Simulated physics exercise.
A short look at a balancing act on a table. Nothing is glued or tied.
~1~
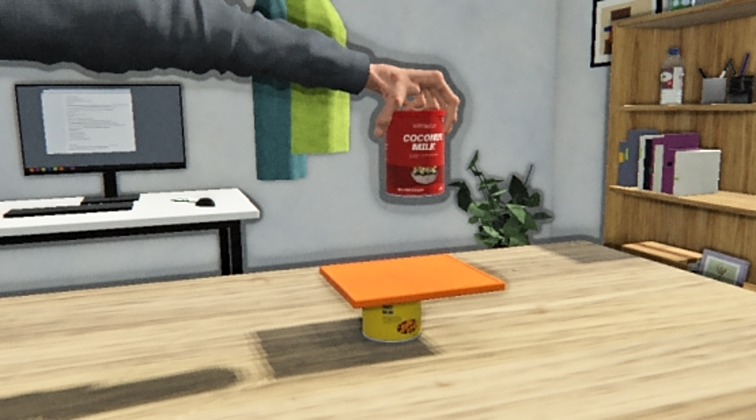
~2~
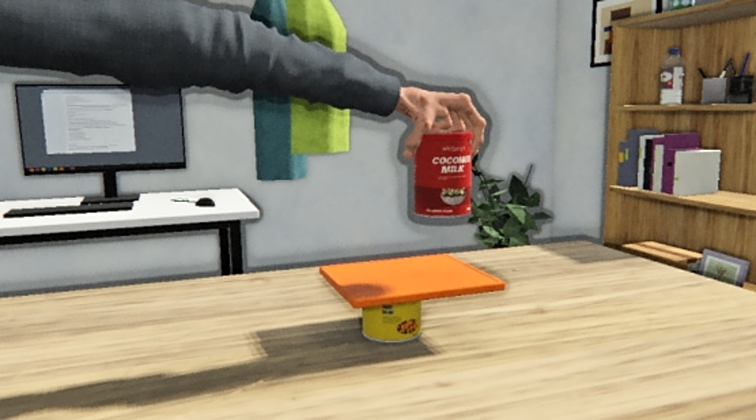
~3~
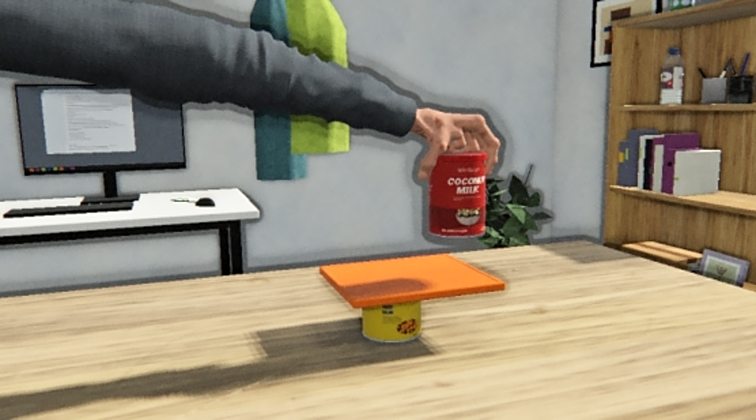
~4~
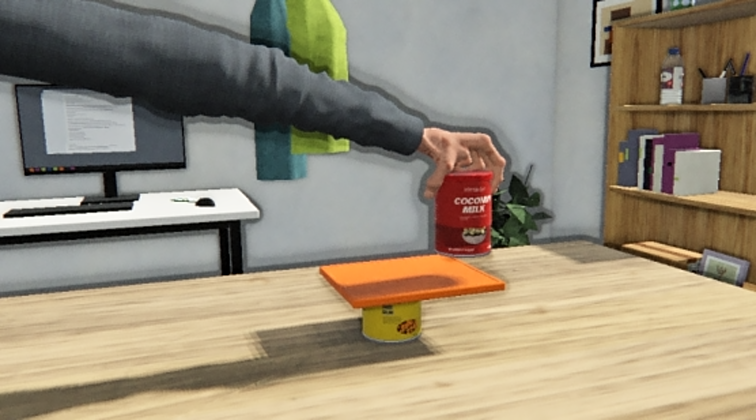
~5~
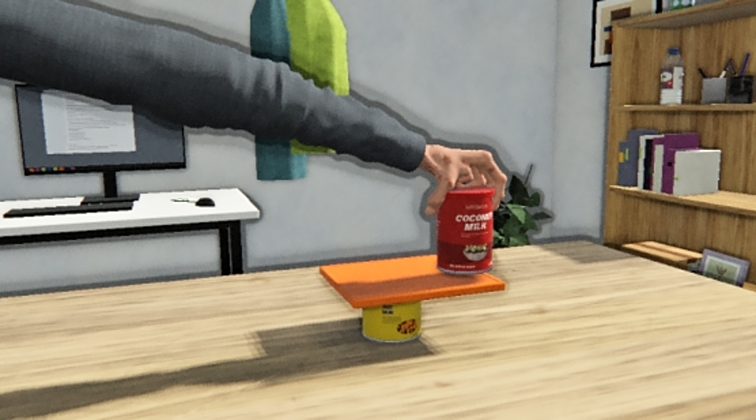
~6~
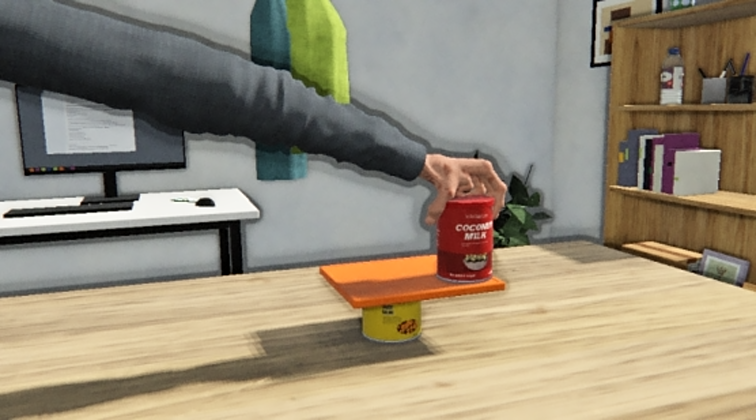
At first, a hand holds a red tin of coconut milk in the air above an orange square lid resting on a small yellow tin on a wooden table. The hand moves the red tin to the right and lowers it, then sets it on the lid's right side, still gripping it.
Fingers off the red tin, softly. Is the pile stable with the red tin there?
It gives way.
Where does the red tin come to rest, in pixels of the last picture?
Around (596, 313).
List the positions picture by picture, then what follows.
In the first picture, on its way; red tin (414, 153); orange lid (407, 278).
In the second picture, on its way; red tin (443, 174); orange lid (407, 278).
In the third picture, on its way; red tin (457, 194); orange lid (407, 278).
In the fourth picture, on its way; red tin (463, 212); orange lid (407, 278).
In the fifth picture, on its way; red tin (464, 228); orange lid (407, 278).
In the sixth picture, set down, still held; red tin (464, 238); orange lid (407, 278).
Then, 0.30 s on from there, red tin now fallen; orange lid turned 45° from how it was put.
Then, 0.50 s on from there, orange lid turned 21° from how it was put.
Then, 0.70 s on from there, orange lid turned 24° from how it was put.
In the end, fallen, orange lid and red tin; yellow tub unmoved. At the end, from the last picture's camera, red tin near (597, 313). The stack loses its balance.
